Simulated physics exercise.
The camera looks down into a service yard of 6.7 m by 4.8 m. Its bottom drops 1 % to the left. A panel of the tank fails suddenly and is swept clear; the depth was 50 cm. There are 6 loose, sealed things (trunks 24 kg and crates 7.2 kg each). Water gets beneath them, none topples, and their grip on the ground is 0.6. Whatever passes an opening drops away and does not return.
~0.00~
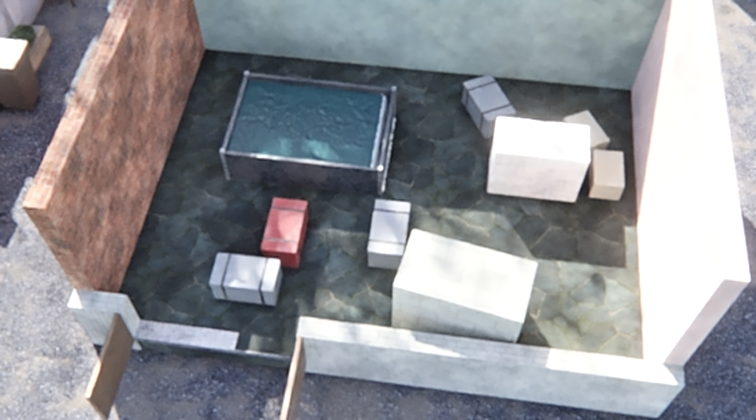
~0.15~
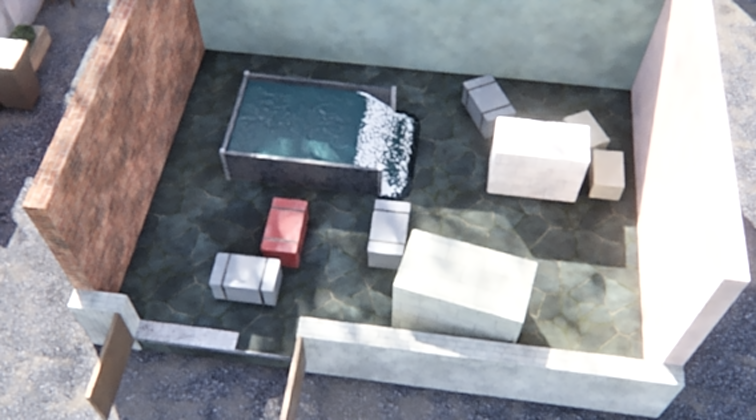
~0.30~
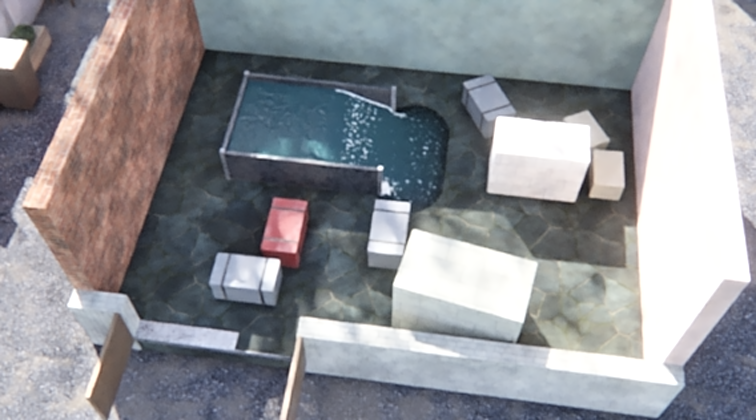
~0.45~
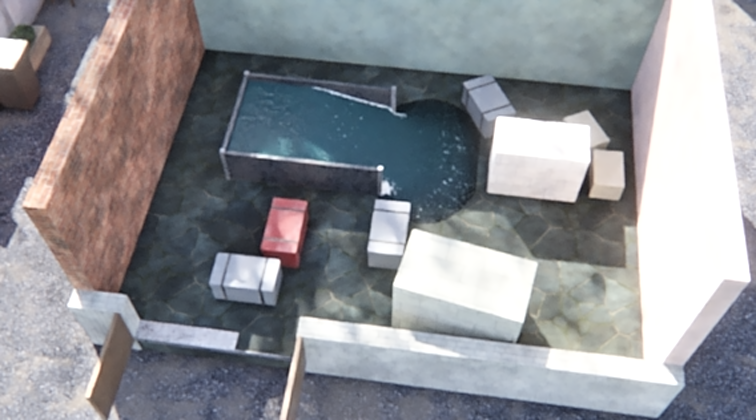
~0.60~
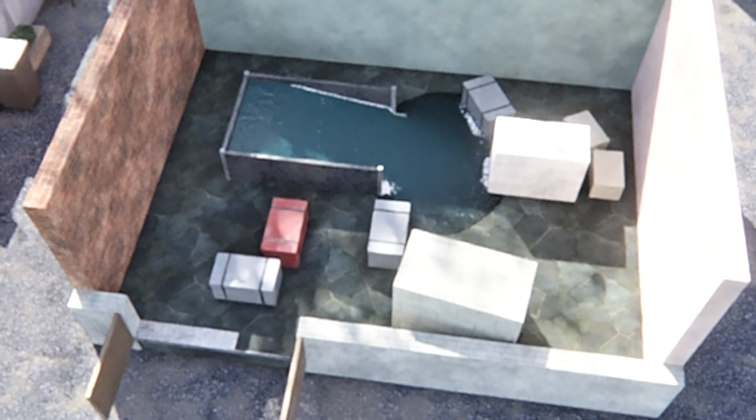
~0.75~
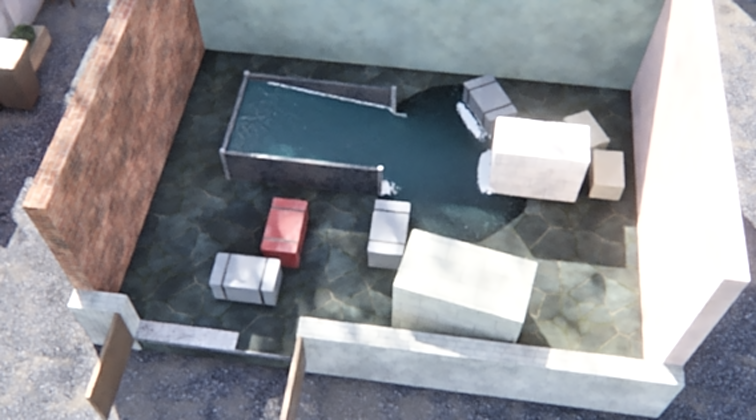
Water bursts from the right side of a tank and spreads around crates that stay still.
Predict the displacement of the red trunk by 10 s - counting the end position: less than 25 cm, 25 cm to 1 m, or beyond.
The red trunk stays put.
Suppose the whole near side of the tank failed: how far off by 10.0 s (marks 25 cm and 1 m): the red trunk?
Then the red trunk gets carried off.
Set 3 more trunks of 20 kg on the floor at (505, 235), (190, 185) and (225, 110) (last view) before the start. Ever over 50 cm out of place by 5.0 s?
In turn: Past it, short of it, short of it.
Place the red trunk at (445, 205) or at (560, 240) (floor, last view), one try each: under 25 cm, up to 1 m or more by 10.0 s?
In turn: It ends far away; it ends far away.
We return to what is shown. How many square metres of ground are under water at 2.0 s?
Roughly 15 m2.
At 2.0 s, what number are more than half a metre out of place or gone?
By then 2.
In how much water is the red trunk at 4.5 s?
Roughly 0 cm.
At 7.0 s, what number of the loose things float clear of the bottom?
At that moment 2.
After 2.0 s the red trunk is near (285, 225), 0.0 m from its start, aground; 0 of 6 are out; 1 afloat.
After 4.5 s the red trunk is near (285, 225), 0.0 m from its start, aground; 0 of 6 are out; 3 afloat.
After 7.0 s the red trunk is near (285, 225), 0.0 m from its start, aground; 0 of 6 are out; 2 afloat.
After 10.0 s the red trunk is near (275, 225), 0.1 m from its start, aground; 0 of 6 are out; 2 afloat.
